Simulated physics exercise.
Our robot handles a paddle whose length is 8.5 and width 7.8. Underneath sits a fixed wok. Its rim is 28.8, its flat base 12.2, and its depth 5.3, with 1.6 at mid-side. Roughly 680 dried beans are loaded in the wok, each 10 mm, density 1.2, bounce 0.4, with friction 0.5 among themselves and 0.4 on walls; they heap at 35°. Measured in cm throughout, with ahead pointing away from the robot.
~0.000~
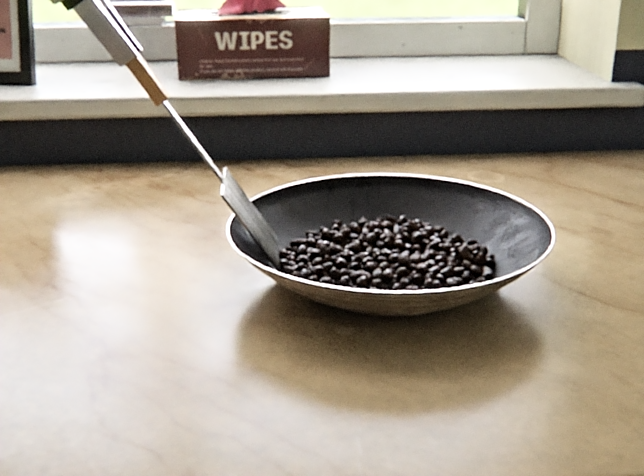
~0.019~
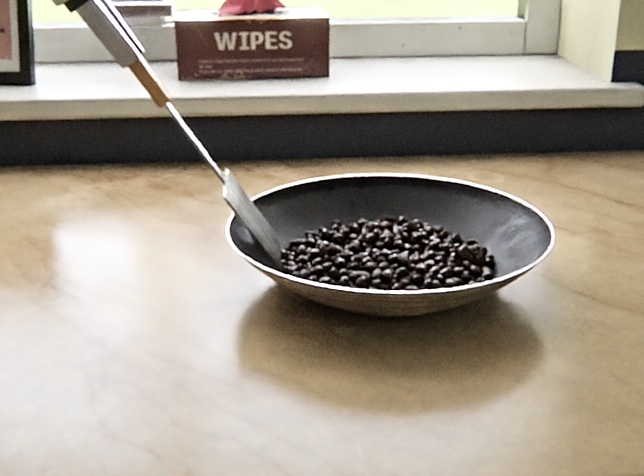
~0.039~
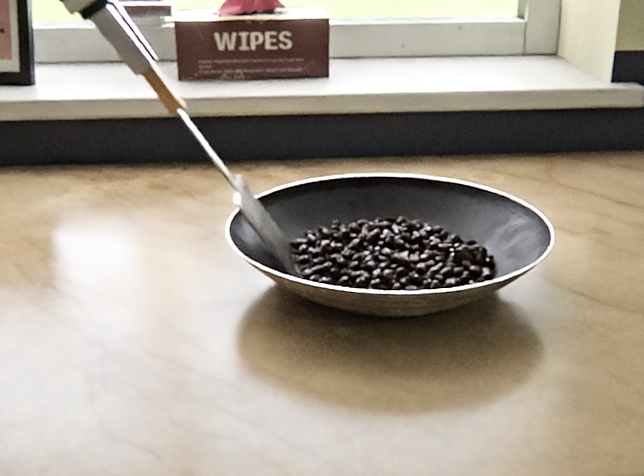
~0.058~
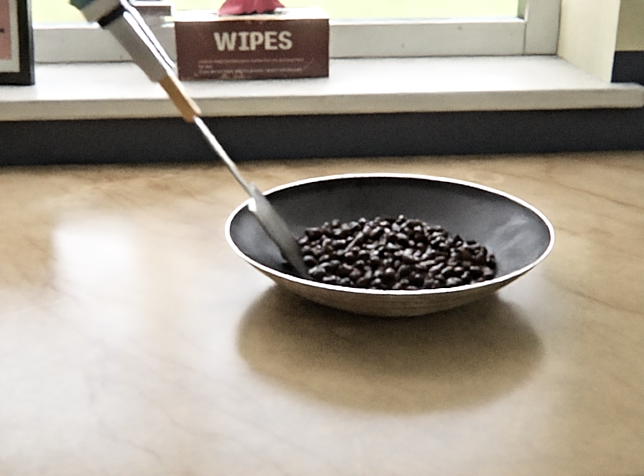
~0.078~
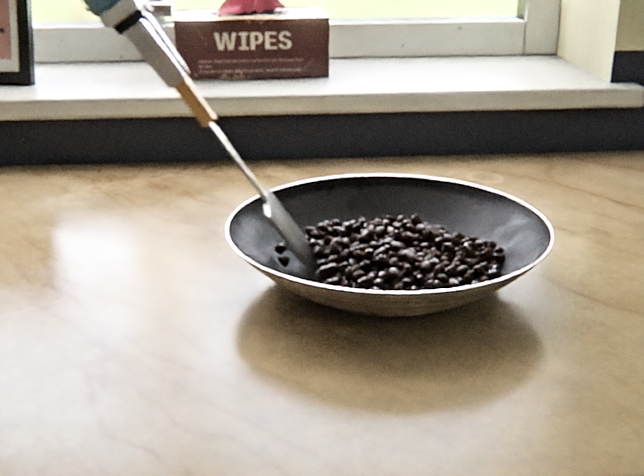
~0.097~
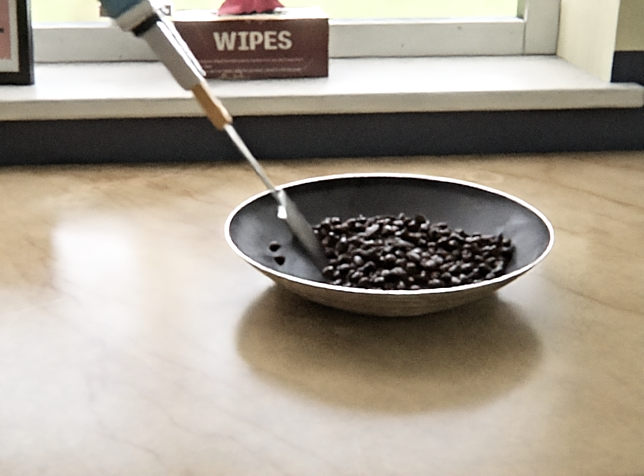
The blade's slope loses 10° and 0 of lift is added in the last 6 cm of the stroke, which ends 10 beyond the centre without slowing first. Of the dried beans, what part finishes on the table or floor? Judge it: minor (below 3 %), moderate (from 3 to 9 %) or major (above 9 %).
My judgement: Major.
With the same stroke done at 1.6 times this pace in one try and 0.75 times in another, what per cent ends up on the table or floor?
First try around 35 %, second try around 20 %.
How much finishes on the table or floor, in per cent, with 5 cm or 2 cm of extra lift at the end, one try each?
Close to 20 and 25 percent respectively.
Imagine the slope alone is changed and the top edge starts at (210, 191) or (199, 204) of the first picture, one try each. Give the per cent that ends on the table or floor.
First try roughly 25 percent, second try roughly 25 percent.
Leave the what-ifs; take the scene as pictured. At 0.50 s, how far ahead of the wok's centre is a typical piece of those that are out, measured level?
20 cm.
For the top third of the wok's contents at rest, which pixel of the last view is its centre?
Close to pixel (499, 231).
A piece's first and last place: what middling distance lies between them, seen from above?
Near 6 cm, measured level.
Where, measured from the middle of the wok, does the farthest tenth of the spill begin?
25 centimetres, give or take.
After 0.18 s, sloping 57°, highest piece 5 above the table; 677 in the wok.
After 0.26 s, sloping 54°, highest piece 7 above the table; 674 in the wok, 3 on the blade or in flight.
After 0.50 s, sloping 47°, highest piece 7 above the table; 522 in the wok, 151 on the table or floor, 4 on the blade or in flight.
After 1.55 s, sloping 47°, highest piece 6 above the table; 521 in the wok, 156 on the table or floor.
At rest, 521 in the wok, 156 on the table or floor. That is 23 % on the table or floor.
